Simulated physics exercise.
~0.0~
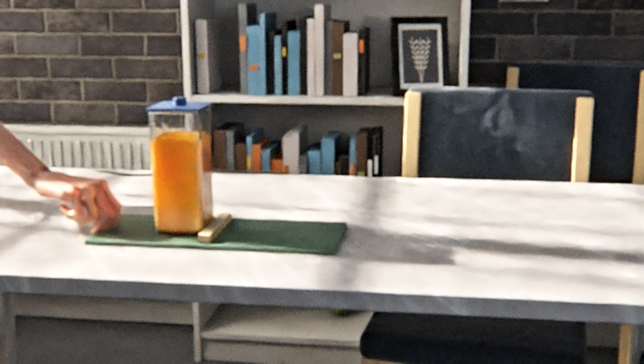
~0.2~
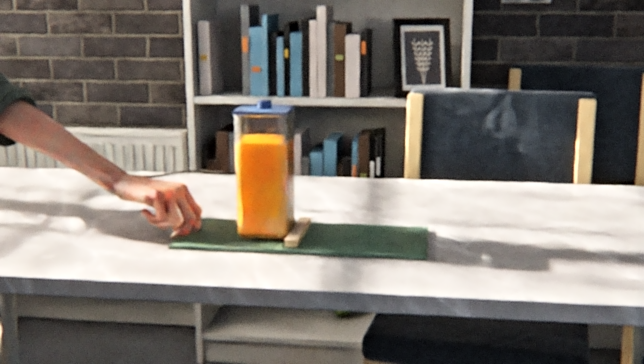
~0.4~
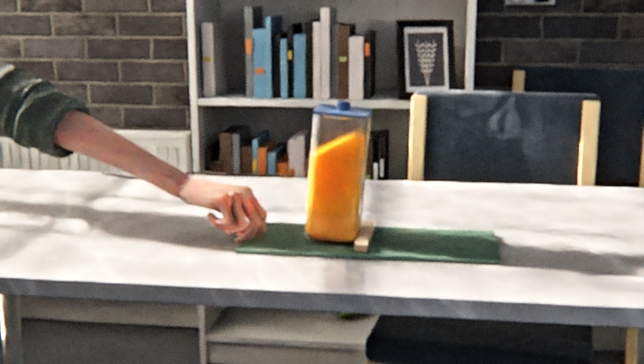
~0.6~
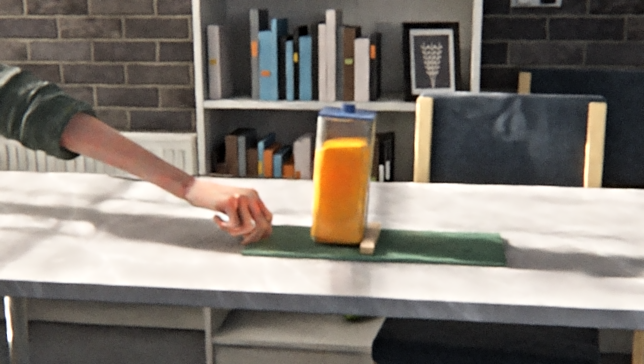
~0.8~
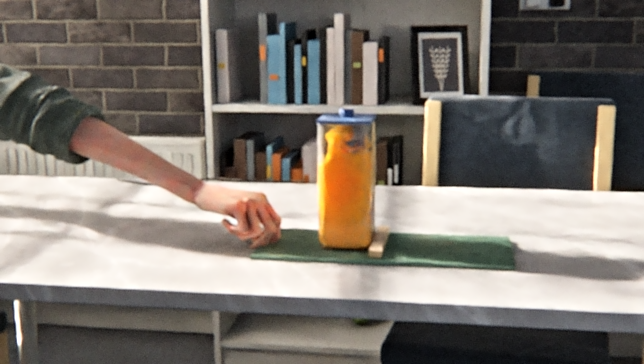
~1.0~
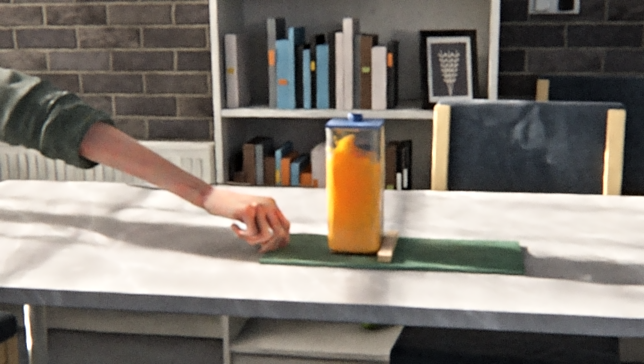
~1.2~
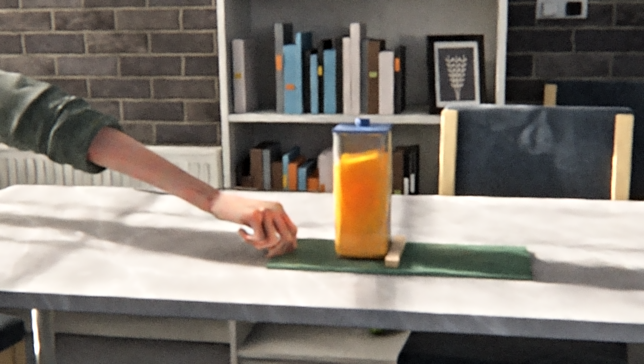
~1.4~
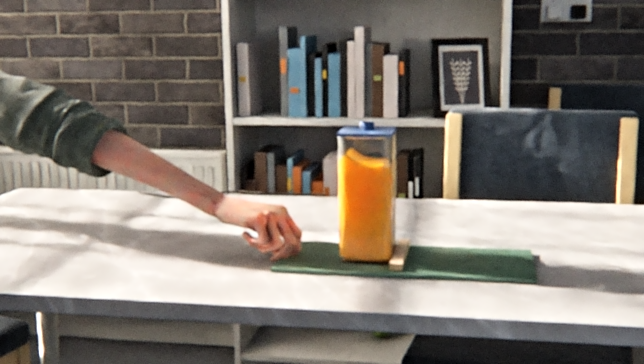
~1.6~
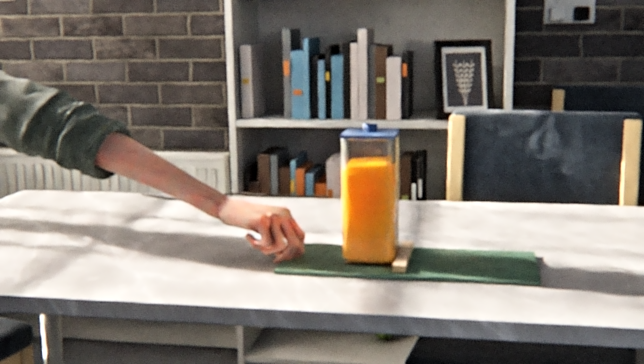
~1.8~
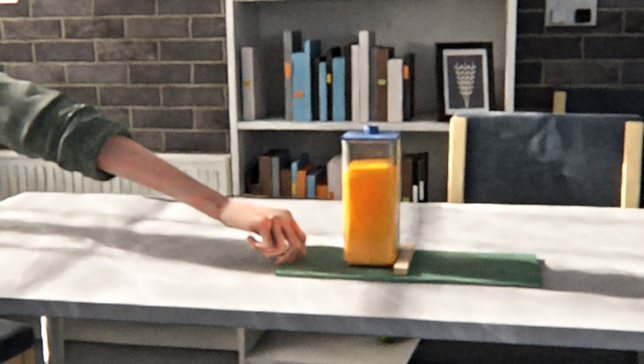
A container of orange juice slides right on a green board, sloshes, and stays upright.
